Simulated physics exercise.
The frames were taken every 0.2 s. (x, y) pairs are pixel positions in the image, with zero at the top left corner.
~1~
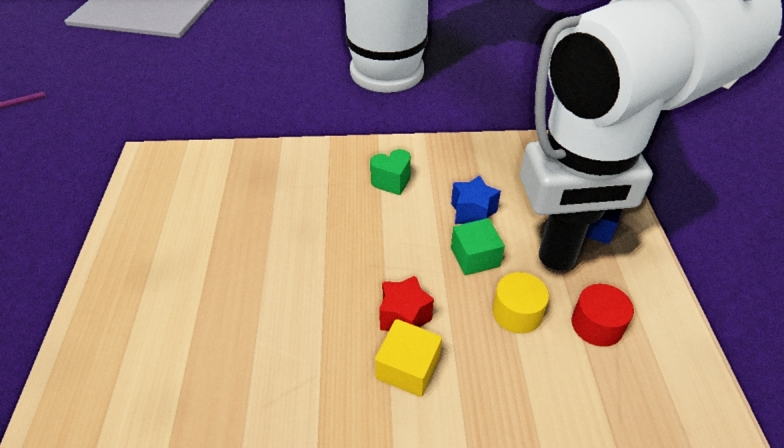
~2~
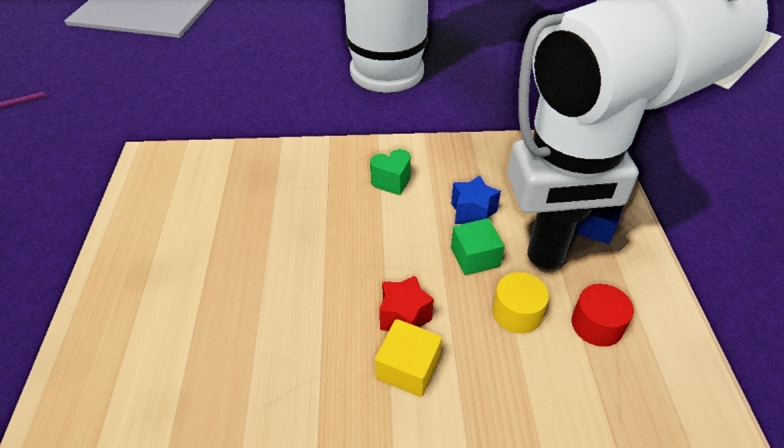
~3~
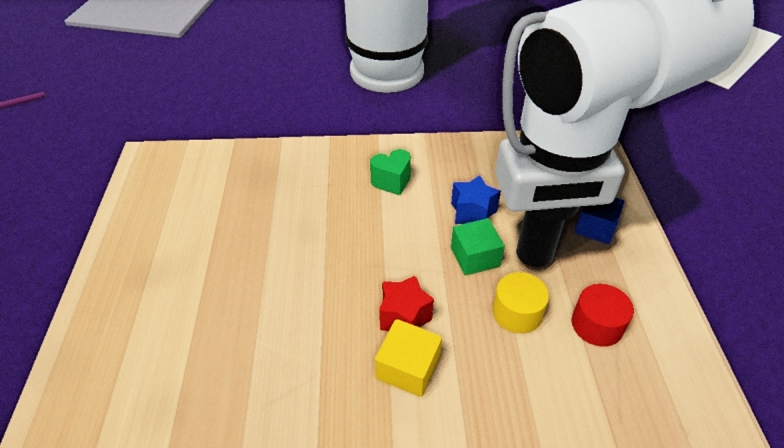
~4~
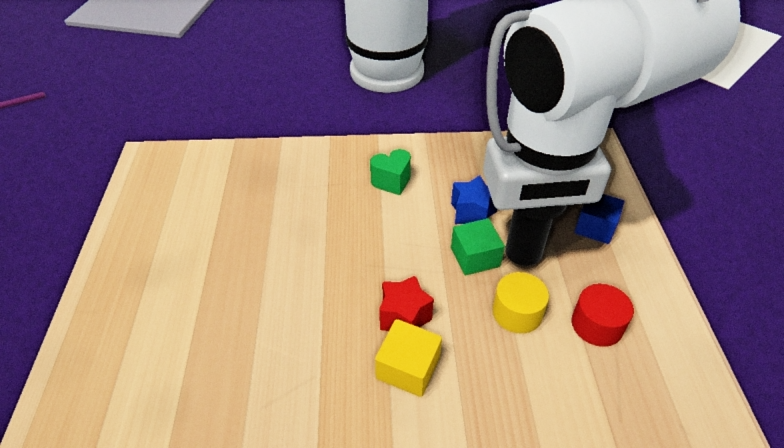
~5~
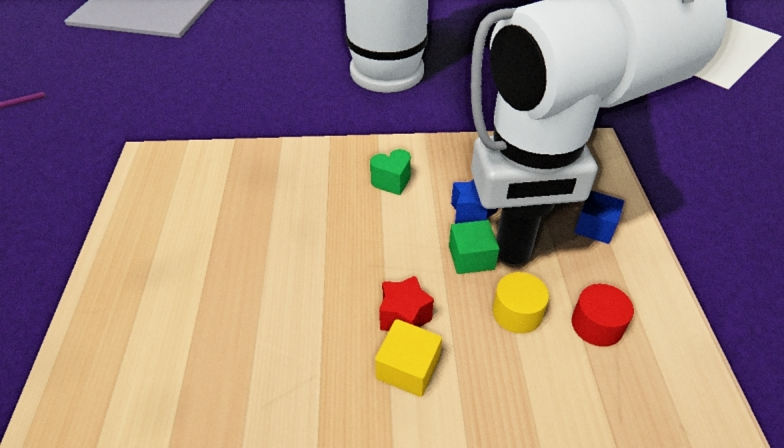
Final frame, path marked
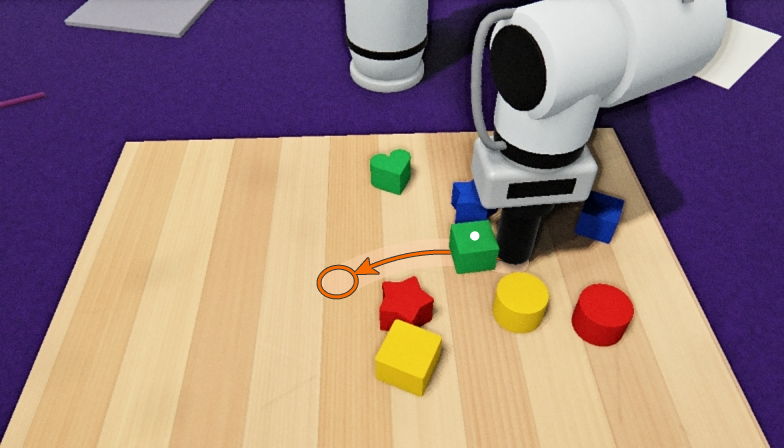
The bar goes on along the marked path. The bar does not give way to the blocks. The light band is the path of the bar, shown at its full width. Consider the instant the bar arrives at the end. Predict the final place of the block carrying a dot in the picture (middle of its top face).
The answer is (342, 223).
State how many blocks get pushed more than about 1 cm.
By the end of the path, one block has moved more than about a centimetre.
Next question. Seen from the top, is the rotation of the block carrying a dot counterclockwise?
No, I don't think so.
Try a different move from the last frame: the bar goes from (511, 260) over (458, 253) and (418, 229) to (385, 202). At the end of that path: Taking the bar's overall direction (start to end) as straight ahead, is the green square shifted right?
I expect not.
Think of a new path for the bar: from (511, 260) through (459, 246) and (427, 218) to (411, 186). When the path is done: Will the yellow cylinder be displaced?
Short answer: No.
Drawn move, from (511, 260) via (451, 252) and (392, 259), ending at (338, 282); the dot is on the green square.
The first path, step by step. One third of the way, bar (451, 243); green square (413, 229).
Two thirds of the way, bar (392, 250); green square (357, 226), turned 40° clockwise.
At the end, bar (337, 273); green square (342, 223), turned 65° clockwise; blue star-shaped block still.
